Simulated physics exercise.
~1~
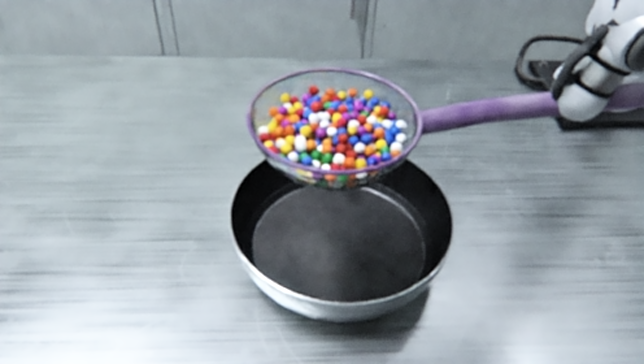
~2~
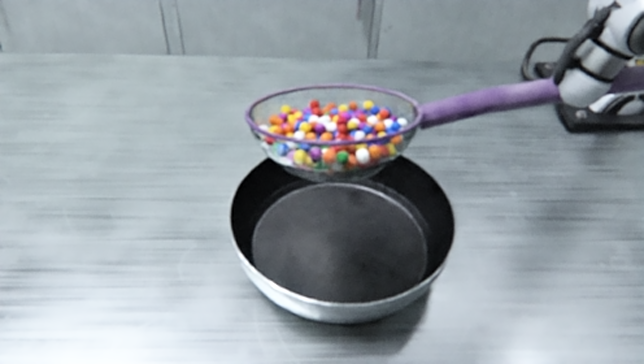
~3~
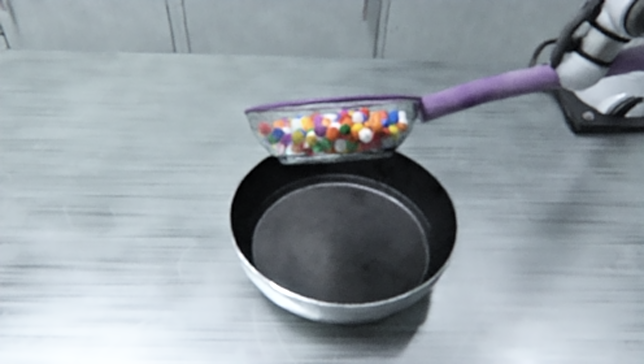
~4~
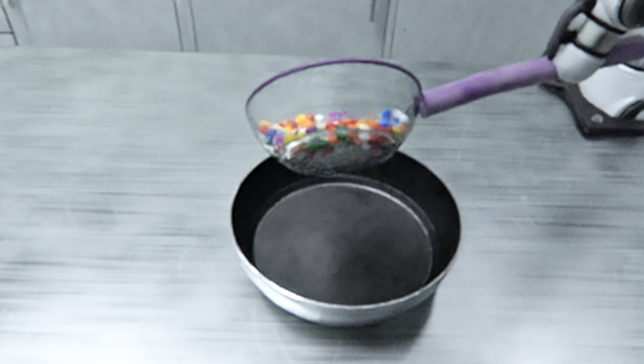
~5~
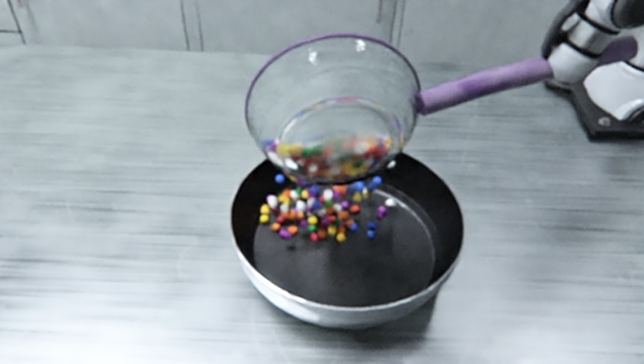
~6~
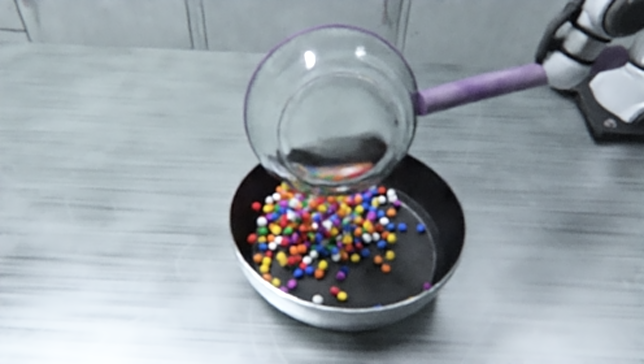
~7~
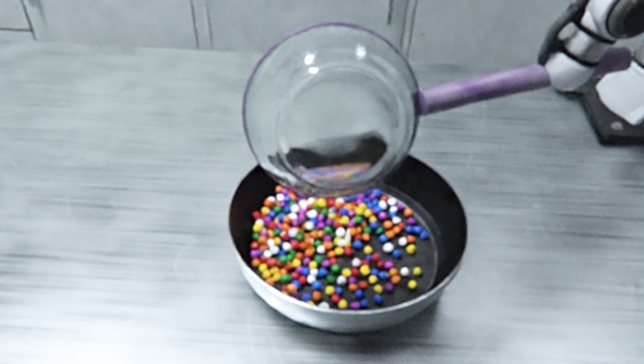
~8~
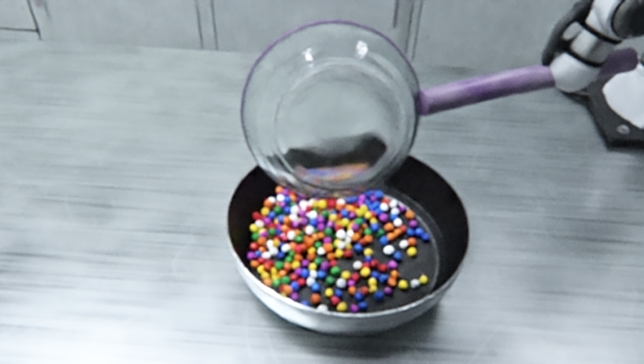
On a grey streaked countertop, a robot arm tips a clear purple-handled ladle, emptying all its colourful beads into a dark pan.
